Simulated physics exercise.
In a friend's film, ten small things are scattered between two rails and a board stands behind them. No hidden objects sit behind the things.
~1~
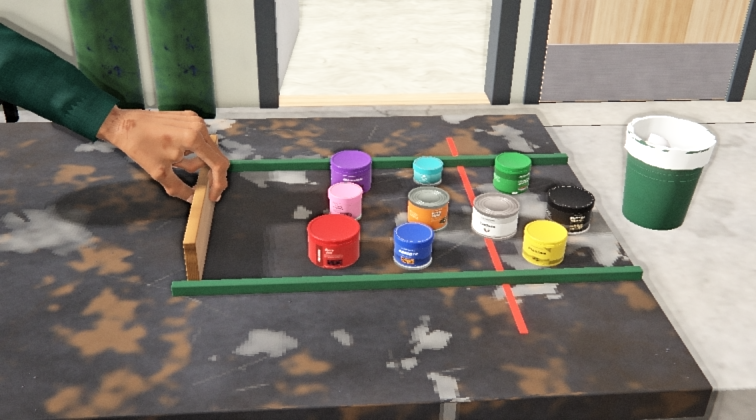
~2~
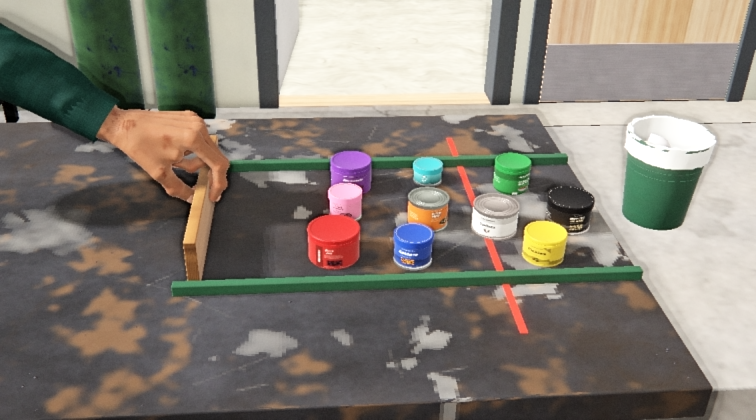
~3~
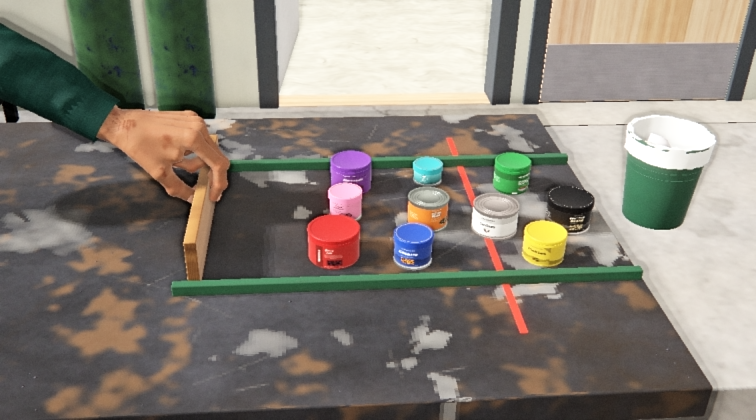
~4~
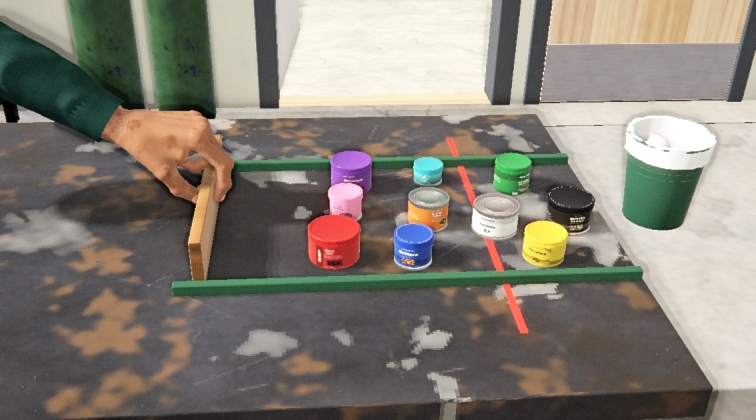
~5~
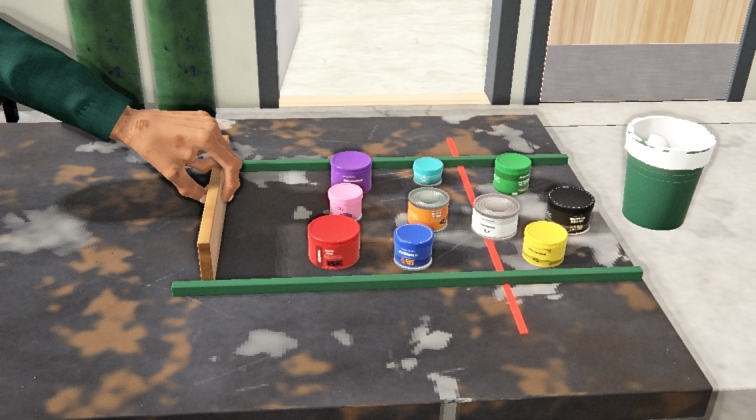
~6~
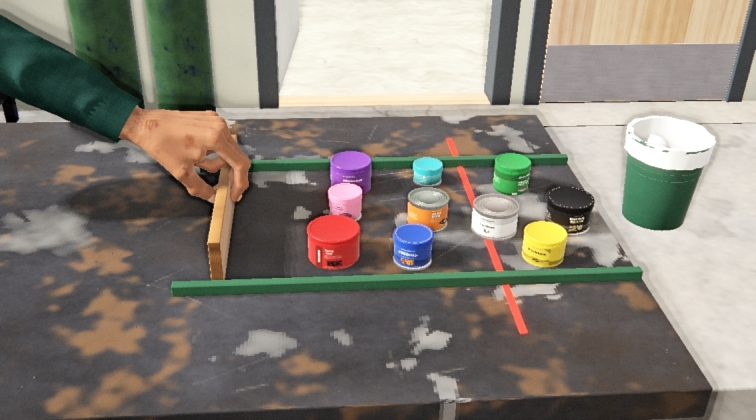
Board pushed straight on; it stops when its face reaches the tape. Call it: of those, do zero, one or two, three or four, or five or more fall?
Zero fall.
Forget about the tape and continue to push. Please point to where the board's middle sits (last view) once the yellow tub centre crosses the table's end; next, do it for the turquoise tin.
About (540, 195), and about (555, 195) for the other.
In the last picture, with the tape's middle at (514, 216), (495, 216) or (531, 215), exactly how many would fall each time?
It would be 1, 0 and 1.
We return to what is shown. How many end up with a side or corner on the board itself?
So the total is 4.
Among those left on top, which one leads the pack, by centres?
Foremost: The black tin.
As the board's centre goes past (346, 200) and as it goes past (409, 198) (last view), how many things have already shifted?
Tally at point one: 4; at point two: 6.
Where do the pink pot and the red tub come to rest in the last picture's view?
Final positions: Near (491, 194); near (516, 234).
Soon after, none off yet; black tin at rest near (569, 211); green tub at rest near (512, 175); yellow tub at rest near (544, 244).
In the end, the number that fall off is zero.
